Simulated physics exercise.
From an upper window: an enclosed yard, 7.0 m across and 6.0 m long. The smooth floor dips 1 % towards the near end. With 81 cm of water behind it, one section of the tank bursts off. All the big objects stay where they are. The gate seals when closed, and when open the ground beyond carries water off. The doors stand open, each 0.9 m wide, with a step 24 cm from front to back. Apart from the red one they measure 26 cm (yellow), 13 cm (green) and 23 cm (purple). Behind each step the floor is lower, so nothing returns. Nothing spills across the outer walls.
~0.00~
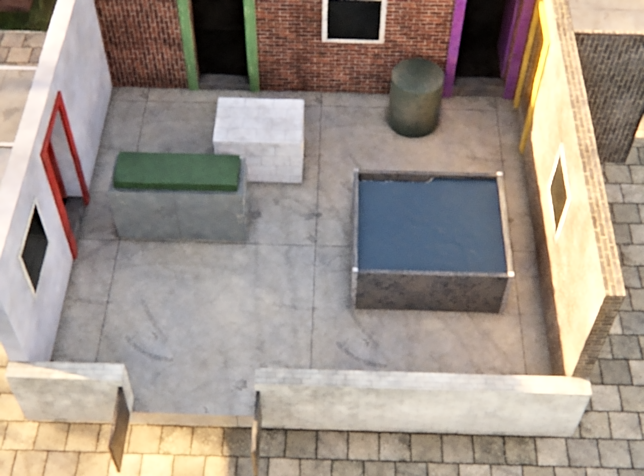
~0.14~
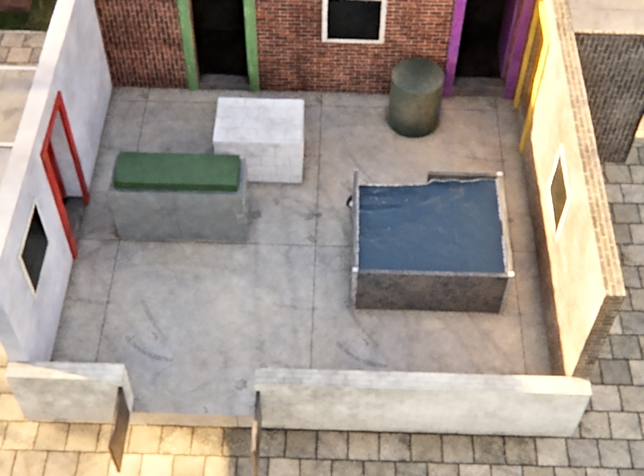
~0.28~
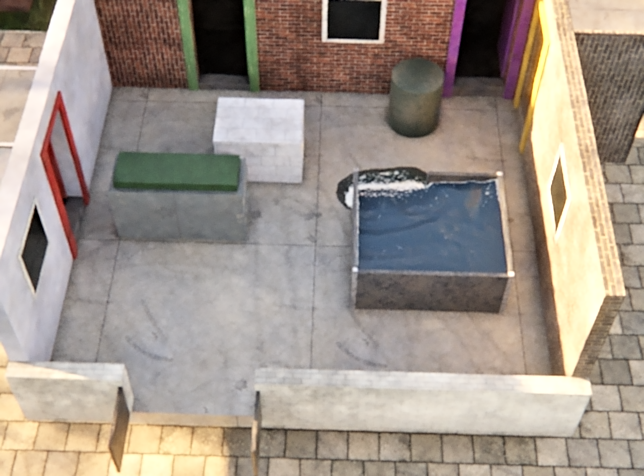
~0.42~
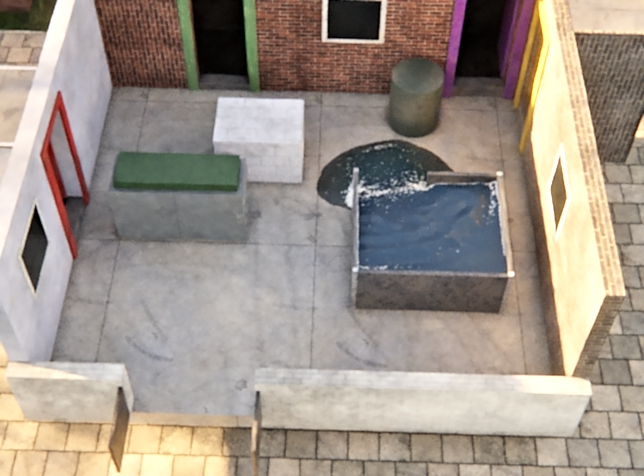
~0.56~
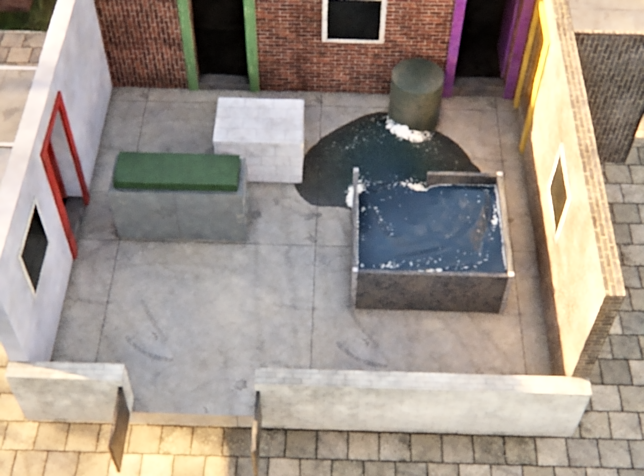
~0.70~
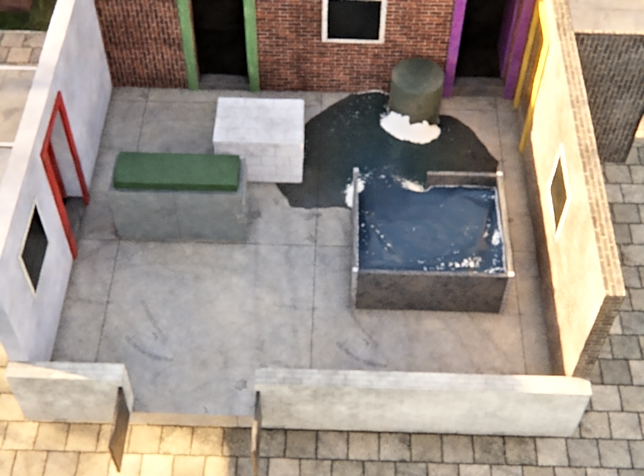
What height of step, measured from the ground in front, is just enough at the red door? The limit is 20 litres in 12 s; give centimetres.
Close to 8 cm is just enough.
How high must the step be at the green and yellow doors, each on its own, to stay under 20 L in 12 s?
About 7.0 cm at green and 21 cm at yellow.
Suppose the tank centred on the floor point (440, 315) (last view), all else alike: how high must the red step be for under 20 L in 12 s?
Some 7.0 cm.
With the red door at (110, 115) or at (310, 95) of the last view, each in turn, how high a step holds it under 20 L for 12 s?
Roughly 22 and 35 cm.
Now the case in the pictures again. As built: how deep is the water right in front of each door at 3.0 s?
Depths in cm: Yellow 24, green 11, purple 19, red 2.
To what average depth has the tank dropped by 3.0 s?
Roughly 33 cm on average.
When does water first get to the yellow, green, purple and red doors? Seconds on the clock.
Arrival: Yellow 1.1 s, green 1.4 s, purple 1.0 s, red 3.0 s.
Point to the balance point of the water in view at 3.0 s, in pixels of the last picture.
Near (367, 182).
After 1.4 s water covers 20 % of the floor, deepest (46 cm) near (405, 142); it has not reached the red door.
After 3.0 s water covers 40 % of the floor, deepest (29 cm) near (351, 117); it has not reached the red door.
After 12.0 s water covers 100 % of the floor, deepest (14 cm) near (46, 382); 9 cm at the red door, 0 litres in over its 22 cm step.
At the red door as built, the water arrived by 3.1 s and peaked near 12 cm at 7.0 s.
With a step of 7 cm, 28 litres would have come in within the 12 s; with 9.5 cm, 8 litres. So under 20 litres takes about 8 cm.
